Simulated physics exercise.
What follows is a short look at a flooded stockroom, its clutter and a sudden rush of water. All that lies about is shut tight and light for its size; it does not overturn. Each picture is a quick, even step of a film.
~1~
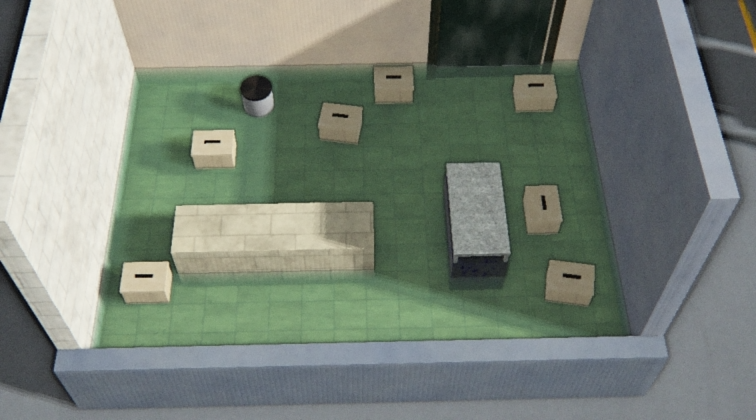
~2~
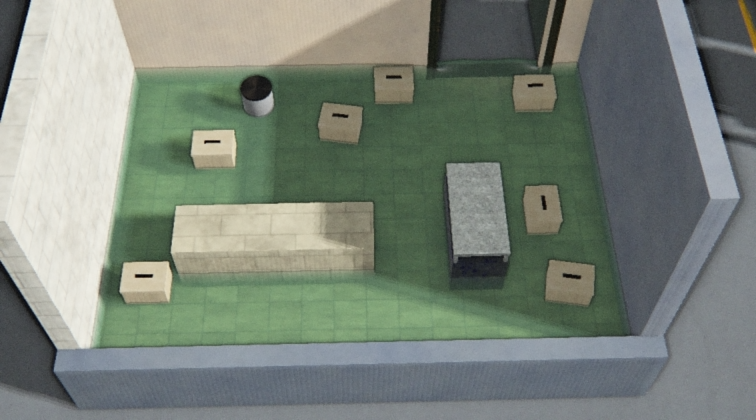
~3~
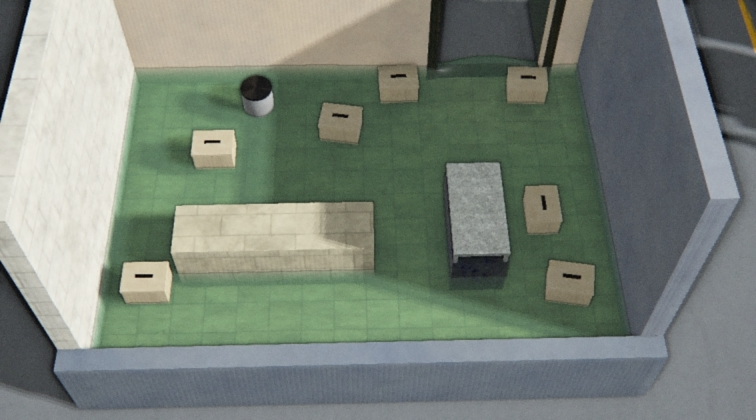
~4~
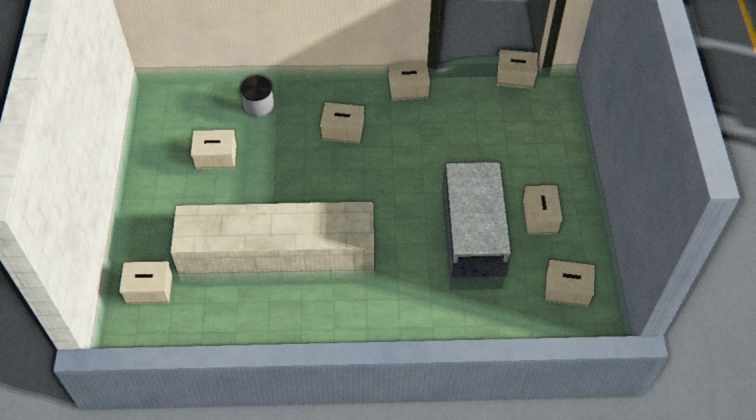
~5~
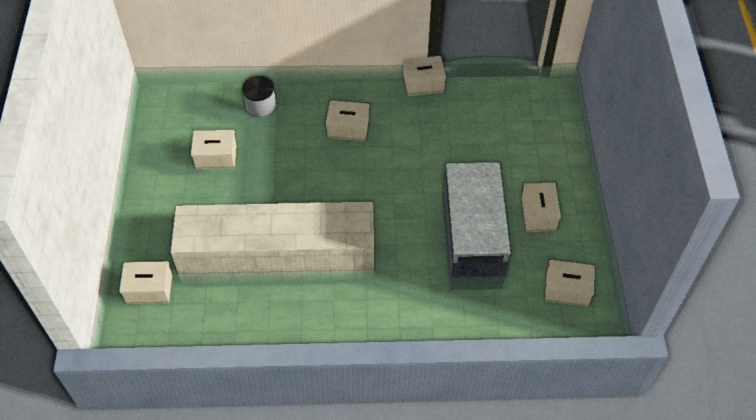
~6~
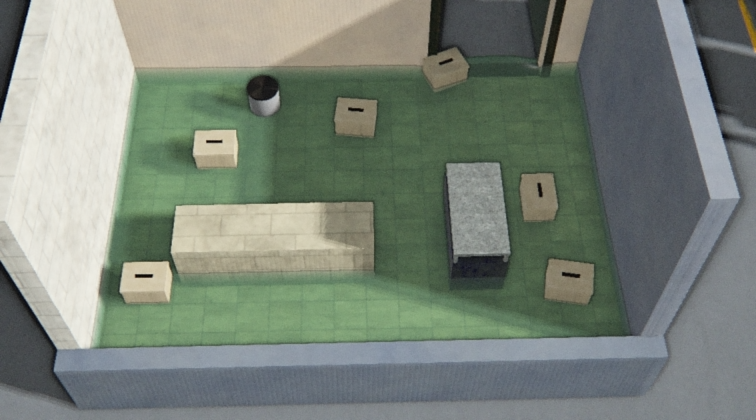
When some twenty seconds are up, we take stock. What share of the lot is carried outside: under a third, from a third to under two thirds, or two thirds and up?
It falls in the highest third.
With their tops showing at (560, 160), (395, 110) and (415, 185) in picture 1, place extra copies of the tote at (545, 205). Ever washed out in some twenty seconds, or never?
One after the other: Carried outside, out, carried outside.
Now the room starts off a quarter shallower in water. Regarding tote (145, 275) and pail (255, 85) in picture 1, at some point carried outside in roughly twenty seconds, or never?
Going one by one, I'd say never leaves for the first and leaves the room for the second.
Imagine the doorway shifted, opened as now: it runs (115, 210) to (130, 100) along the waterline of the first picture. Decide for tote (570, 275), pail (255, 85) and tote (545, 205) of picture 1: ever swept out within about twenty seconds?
Taking them one after another, held back, then flushed away, then held back.
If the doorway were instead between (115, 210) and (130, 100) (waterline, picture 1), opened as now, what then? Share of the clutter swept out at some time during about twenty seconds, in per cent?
Estimated share: Around 60 %.
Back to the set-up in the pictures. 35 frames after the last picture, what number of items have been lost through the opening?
The count is 6.
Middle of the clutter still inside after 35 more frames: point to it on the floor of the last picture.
Mean position: About (305, 161).
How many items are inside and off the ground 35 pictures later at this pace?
The answer is 2.
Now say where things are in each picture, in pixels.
A tote at (394, 77) floats; a tote at (340, 116), afloat; 0 of 8 have shifted, in the first frame.
A tote at (394, 78) floats; a tote at (340, 116), afloat; 0 of 8 have shifted, in the second frame.
A tote at (399, 76) floats, close to its start; a tote at (340, 116), afloat; 2 of 8 have shifted, in the third frame.
A tote at (409, 73) floats, close to its start; a tote at (342, 116) floats; 2 of 8 have shifted, in the fourth frame.
A tote at (425, 68), afloat, a stride from its start; a tote at (348, 113), afloat, close to its start; 3 of 8 have shifted, in the fifth frame.
A tote at (446, 62) floats, a stride from its start; a tote at (356, 110) floats, close to its start; 5 of 8 have shifted, in the sixth frame.
A moment on, 2 of 8 are out; 6 afloat.
Next, 4 of 8 are out; 4 afloat.
Later, 6 of 8 are out; 2 afloat.
In the end, 7 of 8 are out; 1 afloat.
